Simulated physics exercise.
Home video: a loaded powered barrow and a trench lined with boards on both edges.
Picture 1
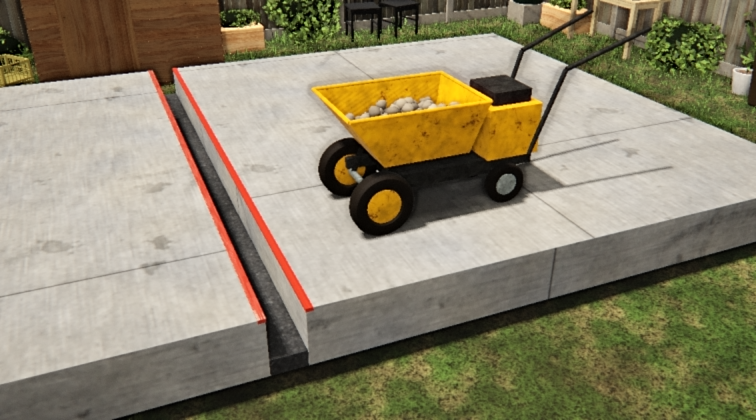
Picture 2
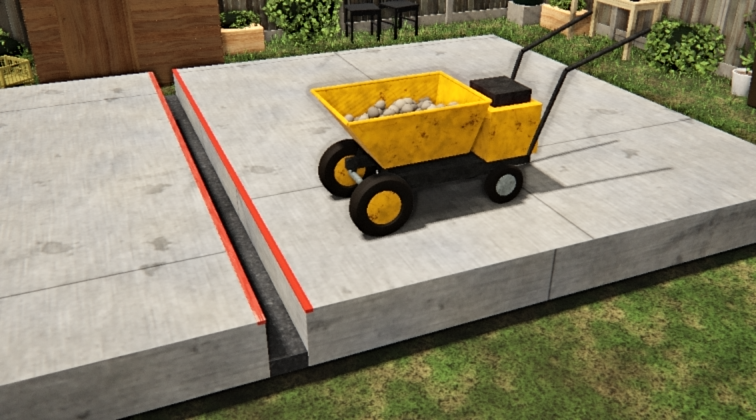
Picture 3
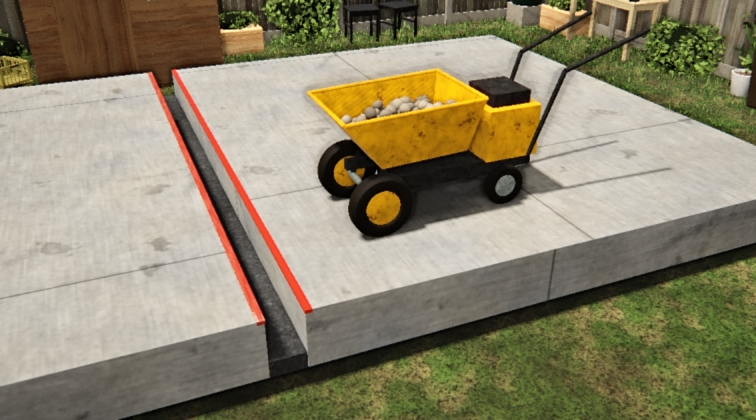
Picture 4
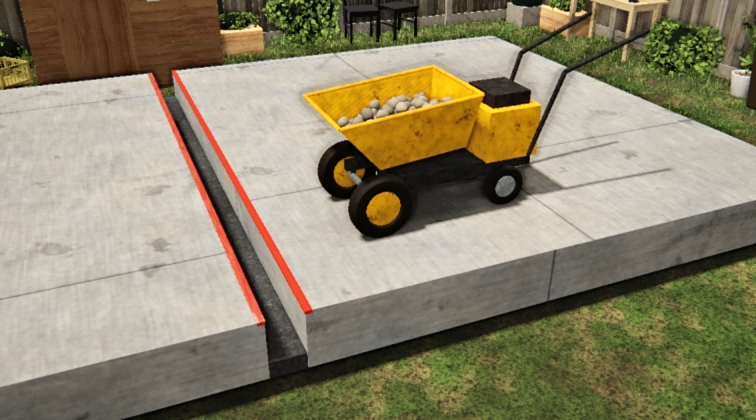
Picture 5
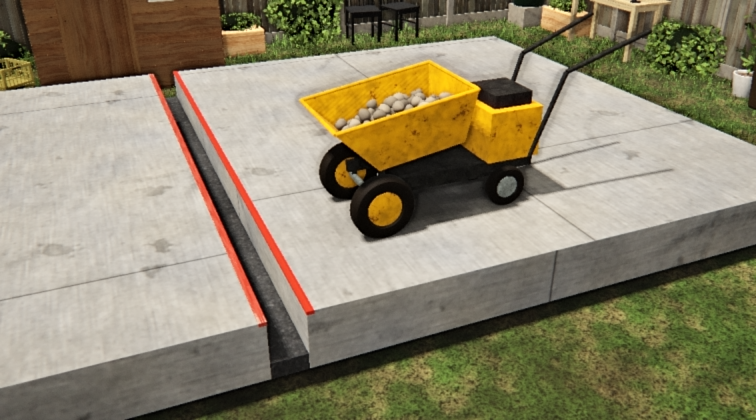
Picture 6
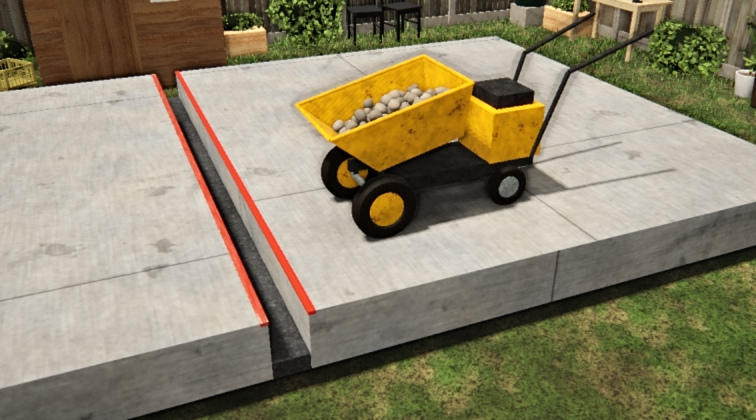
A yellow barrow's skip, loaded with pebbles, tilts slightly to the left on a concrete slab.
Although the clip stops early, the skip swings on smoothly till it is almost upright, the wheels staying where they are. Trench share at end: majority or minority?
Majority.
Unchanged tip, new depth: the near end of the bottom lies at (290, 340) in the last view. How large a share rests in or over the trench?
About 60 %.
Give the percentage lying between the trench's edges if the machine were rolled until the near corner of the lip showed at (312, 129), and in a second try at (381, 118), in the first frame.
Okay, so the first one ends at 20 % and the second at 50 %.
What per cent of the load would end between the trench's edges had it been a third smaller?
I'd say close to 100 per cent of it.
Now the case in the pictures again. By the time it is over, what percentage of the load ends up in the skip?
About 0 in a hundred.
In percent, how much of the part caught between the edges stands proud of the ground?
Near 15 %.
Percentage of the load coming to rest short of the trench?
Share: Near 5 %.
Soon, skip tipped steeply; all in the skip.
A while on, skip tipped steeply; nearly all in the skip; a stray few in or heaped over the trench; a stray few falling.
Towards the end, skip tipped right over; about a quarter in the skip; a stray few short of the trench; about two thirds in or heaped over the trench; a small part beyond it.
Finally, skip tipped right over; a small part short of the trench; most in or heaped over the trench; a small part beyond it.
